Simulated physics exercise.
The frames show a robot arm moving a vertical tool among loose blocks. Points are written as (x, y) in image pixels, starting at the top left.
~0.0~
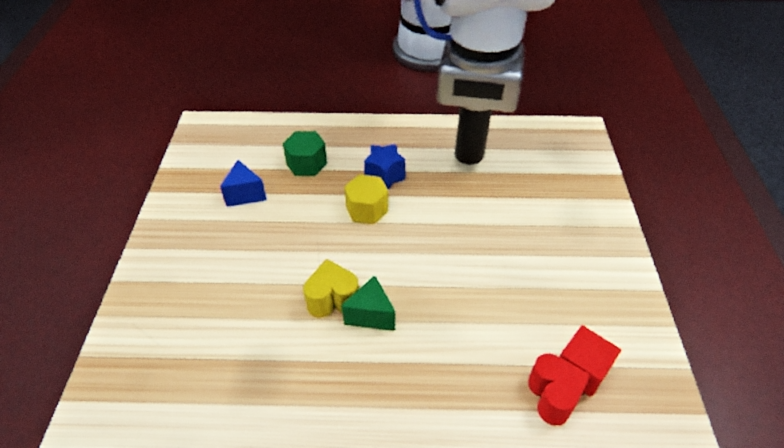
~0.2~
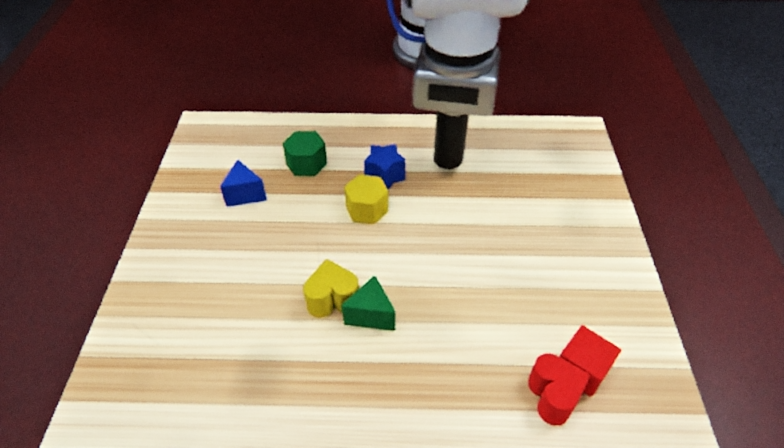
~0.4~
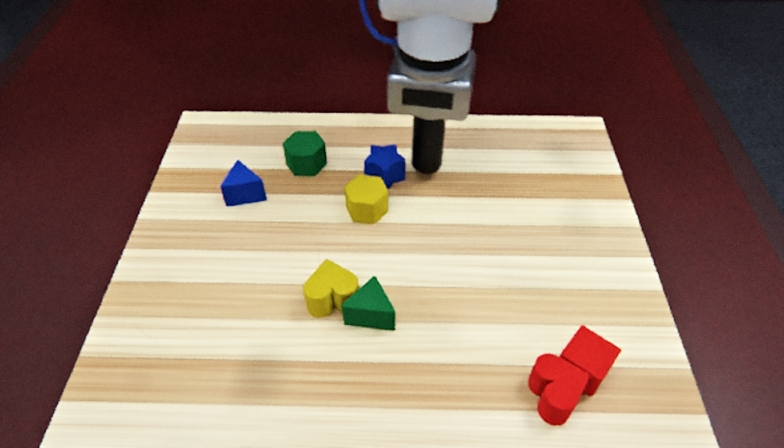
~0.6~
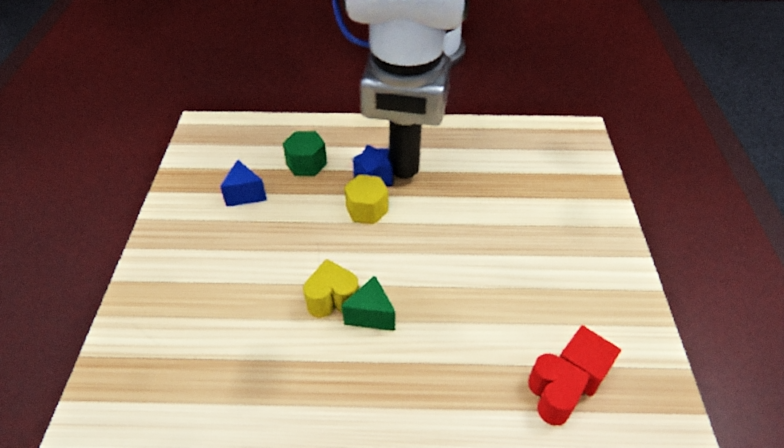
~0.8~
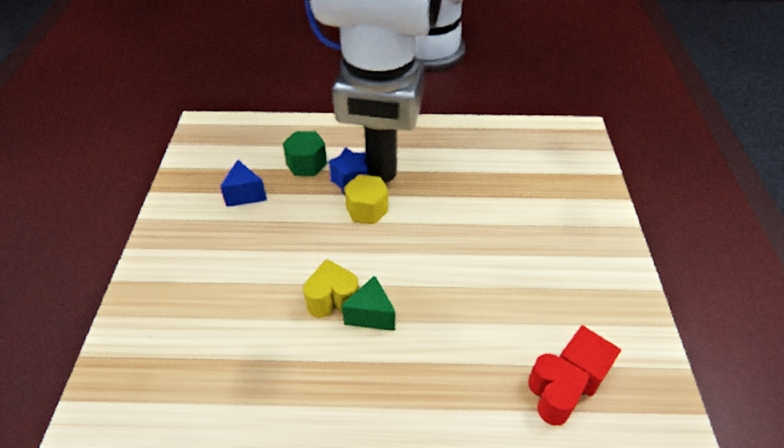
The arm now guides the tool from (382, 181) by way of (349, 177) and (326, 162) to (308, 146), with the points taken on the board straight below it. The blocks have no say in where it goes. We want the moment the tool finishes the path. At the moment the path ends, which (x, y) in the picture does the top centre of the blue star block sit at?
Around pixel (280, 137).
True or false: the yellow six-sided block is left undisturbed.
That claim is true.
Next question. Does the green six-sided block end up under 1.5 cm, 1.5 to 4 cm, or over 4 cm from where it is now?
The over 4 cm band.
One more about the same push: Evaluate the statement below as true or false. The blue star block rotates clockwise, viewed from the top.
Verdict: False.
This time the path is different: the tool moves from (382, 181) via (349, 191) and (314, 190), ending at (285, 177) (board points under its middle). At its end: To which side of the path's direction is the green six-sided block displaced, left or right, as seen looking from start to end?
It goes right.
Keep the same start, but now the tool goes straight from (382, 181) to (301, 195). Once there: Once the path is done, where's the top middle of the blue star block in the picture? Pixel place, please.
(272, 164)
On the path given first. One third of the way, tool at (349, 168); green six-sided block at (293, 140); blue star block at (317, 156).
Two thirds of the way, tool at (325, 154); green six-sided block at (265, 134), turned 15° anticlockwise; blue star block at (293, 146).
At the end, tool at (307, 137); green six-sided block at (245, 133), turned 35° anticlockwise; blue star block at (280, 137), turned 40° anticlockwise; yellow six-sided block not moved.
